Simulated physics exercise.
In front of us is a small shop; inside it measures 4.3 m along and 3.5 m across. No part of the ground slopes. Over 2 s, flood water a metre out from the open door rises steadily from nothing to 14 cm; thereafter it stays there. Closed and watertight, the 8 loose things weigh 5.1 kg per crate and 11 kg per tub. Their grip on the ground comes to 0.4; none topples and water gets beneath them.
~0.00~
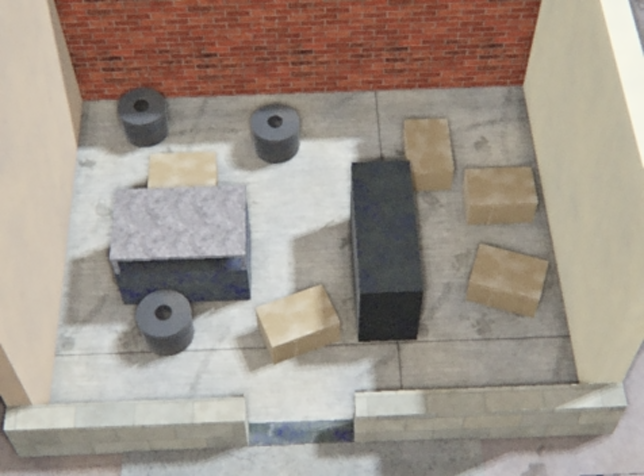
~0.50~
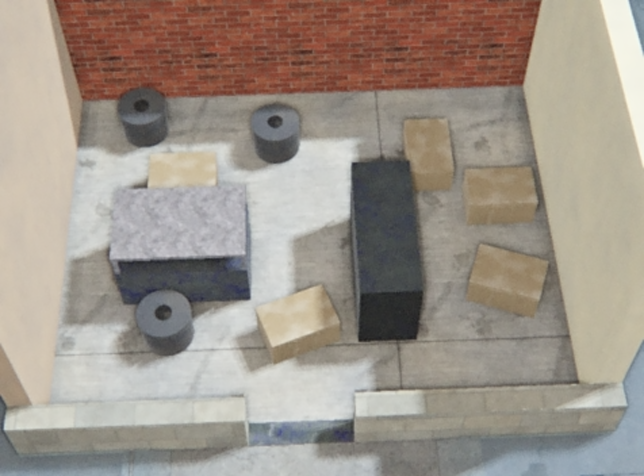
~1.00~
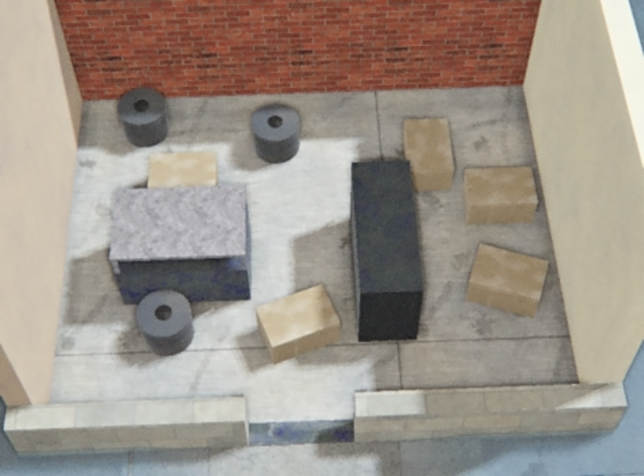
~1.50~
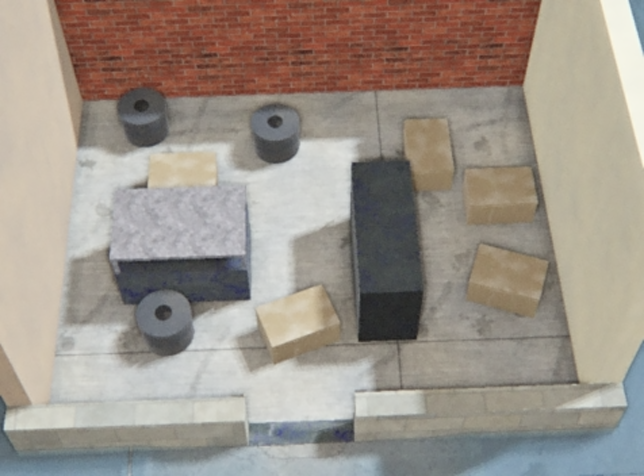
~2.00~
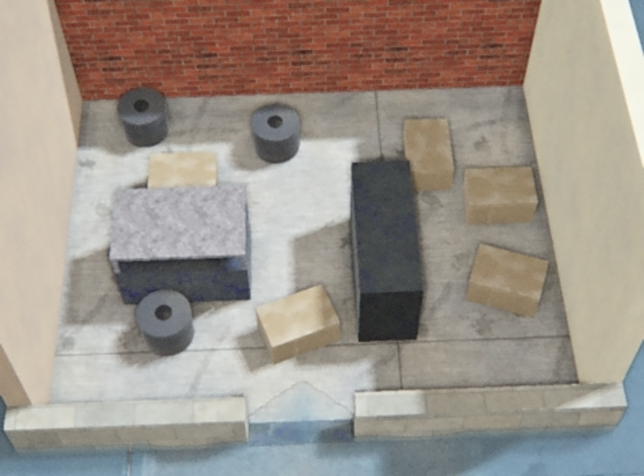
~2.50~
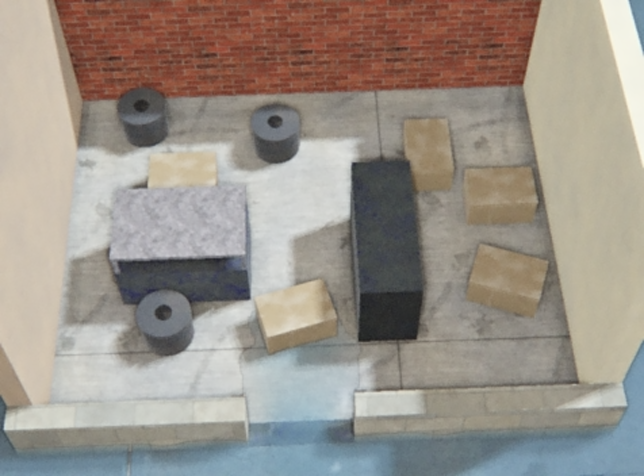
The video shows a small walled yard holding tan crates, dark cylinders and large dark blocks as water spreads outside the front wall, enters through the gap, and the tan crate nearest the opening shifts slightly.
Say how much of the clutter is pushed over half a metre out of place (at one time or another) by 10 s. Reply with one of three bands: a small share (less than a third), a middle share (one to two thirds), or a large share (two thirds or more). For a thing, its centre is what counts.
A small share, less than a third.
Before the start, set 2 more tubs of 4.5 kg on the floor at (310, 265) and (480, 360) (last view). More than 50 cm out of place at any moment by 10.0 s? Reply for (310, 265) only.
Here it's too far.
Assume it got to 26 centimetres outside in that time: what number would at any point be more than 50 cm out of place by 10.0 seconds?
Result: 7.
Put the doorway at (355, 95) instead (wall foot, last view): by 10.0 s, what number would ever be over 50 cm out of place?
The answer then is 4.
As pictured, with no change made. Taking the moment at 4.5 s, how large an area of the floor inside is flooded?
Roughly 6.0 m2.
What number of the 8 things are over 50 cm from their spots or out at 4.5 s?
Result: 1.
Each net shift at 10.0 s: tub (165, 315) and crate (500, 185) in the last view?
In that order: 10 cm, 30 cm.
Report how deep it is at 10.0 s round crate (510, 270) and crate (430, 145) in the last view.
Close to 3 and 2 centimetres.
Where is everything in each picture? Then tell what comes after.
A crate at (297, 315) rests on the ground; a crate at (182, 170) rests on the ground; water covers 0.0 m2; 0 of 8 have shifted, in the first frame.
A crate at (297, 315), on the bottom; a crate at (182, 170) rests on the ground; water covers 0.0 m2; 0 of 8 have shifted, in the second frame.
A crate at (297, 315), on the bottom; a crate at (182, 170), on the bottom; water covers 0.0 m2; 0 of 8 have shifted, in the third frame.
A crate at (297, 315) rests on the ground; a crate at (182, 170), on the bottom; water covers 0.0 m2; 0 of 8 have shifted, in the fourth frame.
A crate at (297, 315) rests on the ground; a crate at (182, 170), on the bottom; water covers 0.1 m2; 0 of 8 have shifted, in the fifth frame.
A crate at (295, 307) rests on the ground, 7 cm from its start; a crate at (182, 170), on the bottom; water covers 0.6 m2; 1 of 8 have shifted, in the sixth frame.
After 3.5 s 1 of 8 are over 50 cm from their spots; 0 afloat.
After 4.5 s 1 of 8 are over 50 cm from their spots; 1 afloat.
After 7.0 s 1 of 8 are over 50 cm from their spots; 1 afloat.
After 10.0 s 1 of 8 are over 50 cm from their spots, and 1 have been at some point; 3 afloat.
